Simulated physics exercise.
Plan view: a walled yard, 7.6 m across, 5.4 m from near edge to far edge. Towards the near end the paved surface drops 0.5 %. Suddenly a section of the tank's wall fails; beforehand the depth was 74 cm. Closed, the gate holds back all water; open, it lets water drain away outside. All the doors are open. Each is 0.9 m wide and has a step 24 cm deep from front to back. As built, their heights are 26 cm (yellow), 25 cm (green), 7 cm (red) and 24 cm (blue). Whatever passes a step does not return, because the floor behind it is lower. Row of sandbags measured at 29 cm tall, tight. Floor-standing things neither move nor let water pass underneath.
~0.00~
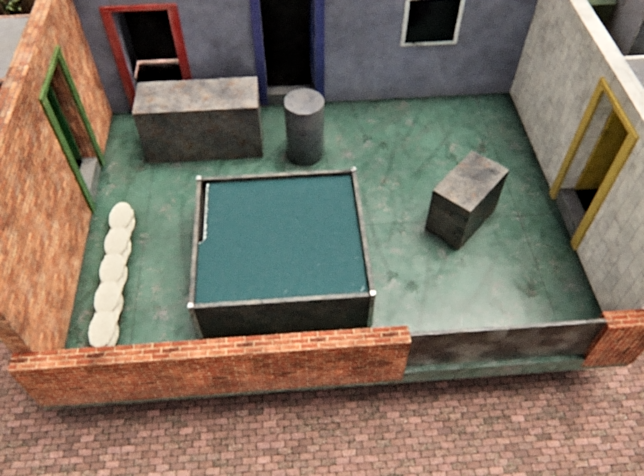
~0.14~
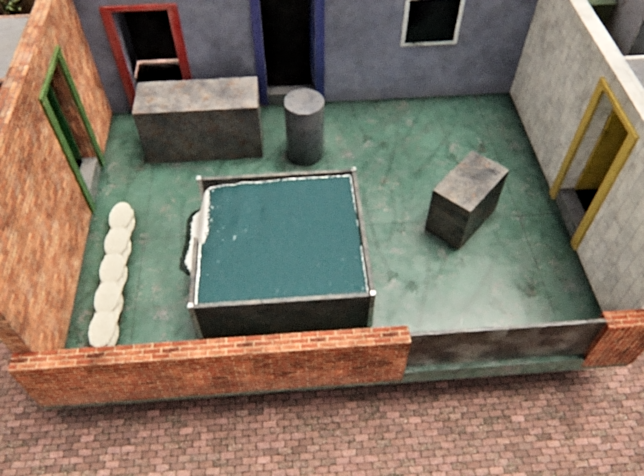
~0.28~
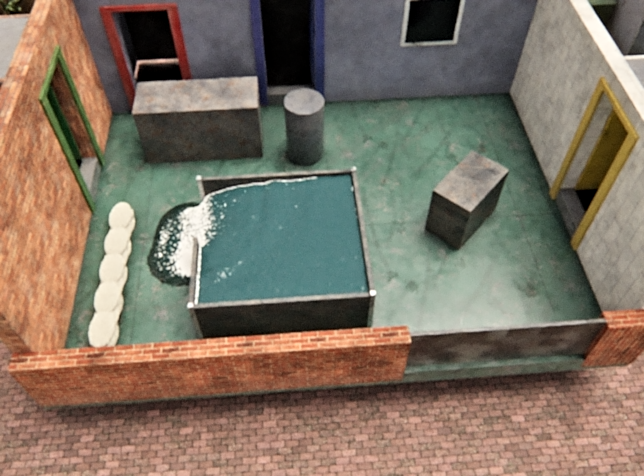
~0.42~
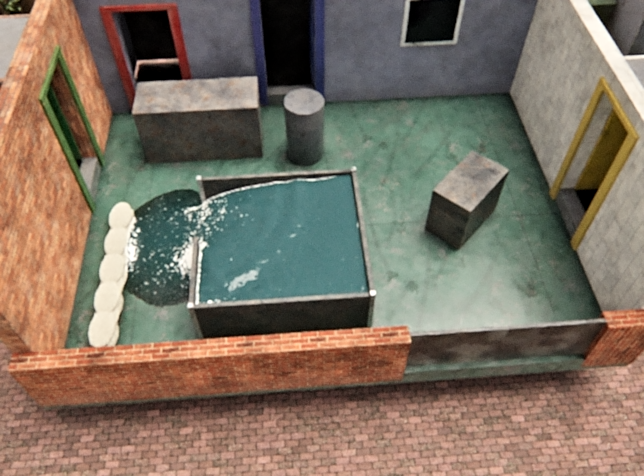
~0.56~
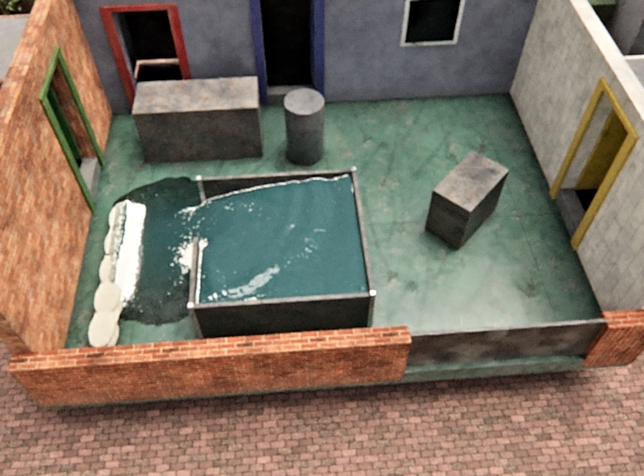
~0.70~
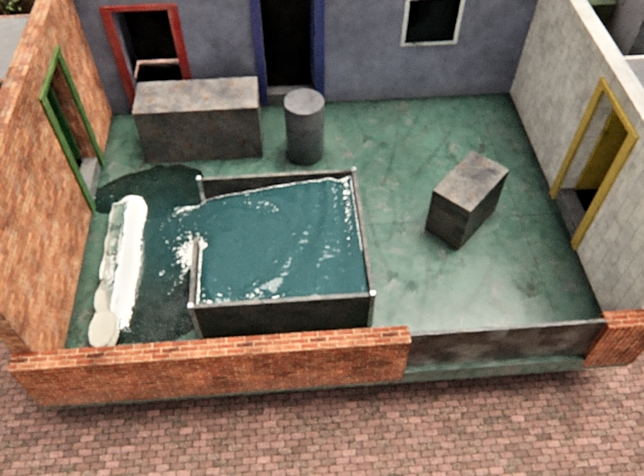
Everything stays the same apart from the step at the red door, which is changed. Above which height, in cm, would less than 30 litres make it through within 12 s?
Above roughly 23 cm.
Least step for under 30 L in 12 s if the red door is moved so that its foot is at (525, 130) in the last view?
It needs roughly 11.0 cm.
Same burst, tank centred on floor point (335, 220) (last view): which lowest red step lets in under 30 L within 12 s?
You'd need some 15 cm.
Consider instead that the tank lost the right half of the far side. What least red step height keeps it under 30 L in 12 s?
Close to 7.5 cm at the least.
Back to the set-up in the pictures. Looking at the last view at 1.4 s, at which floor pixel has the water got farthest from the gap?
At about (112, 119).
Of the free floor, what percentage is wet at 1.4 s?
Around 20 per cent of the floor.
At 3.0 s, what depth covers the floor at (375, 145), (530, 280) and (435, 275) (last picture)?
Depths in order: 0 / 0 / 0 cm.
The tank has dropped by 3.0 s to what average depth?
Average depth: Approx. 38 cm.
After 1.4 s water covers 20 % of the floor, deepest (55 cm) near (134, 238); it has not reached the red door.
After 3.0 s water covers 45 % of the floor, deepest (38 cm) near (112, 119); 21 cm at the red door, 61 litres in over its 7 cm step.
After 12.0 s water covers 95 % of the floor, deepest (14 cm) near (555, 230); 9 cm at the red door, 385 litres in over its 7 cm step.
At the red door as built, the water arrived by 1.9 s and peaked near 21 cm at 2.8 s.
Run again over the same 12 s with other heights there, 48 litres in over 21 cm, 8 litres over 28.5 cm. The limit of 30 litres is kept from about 23 cm up.
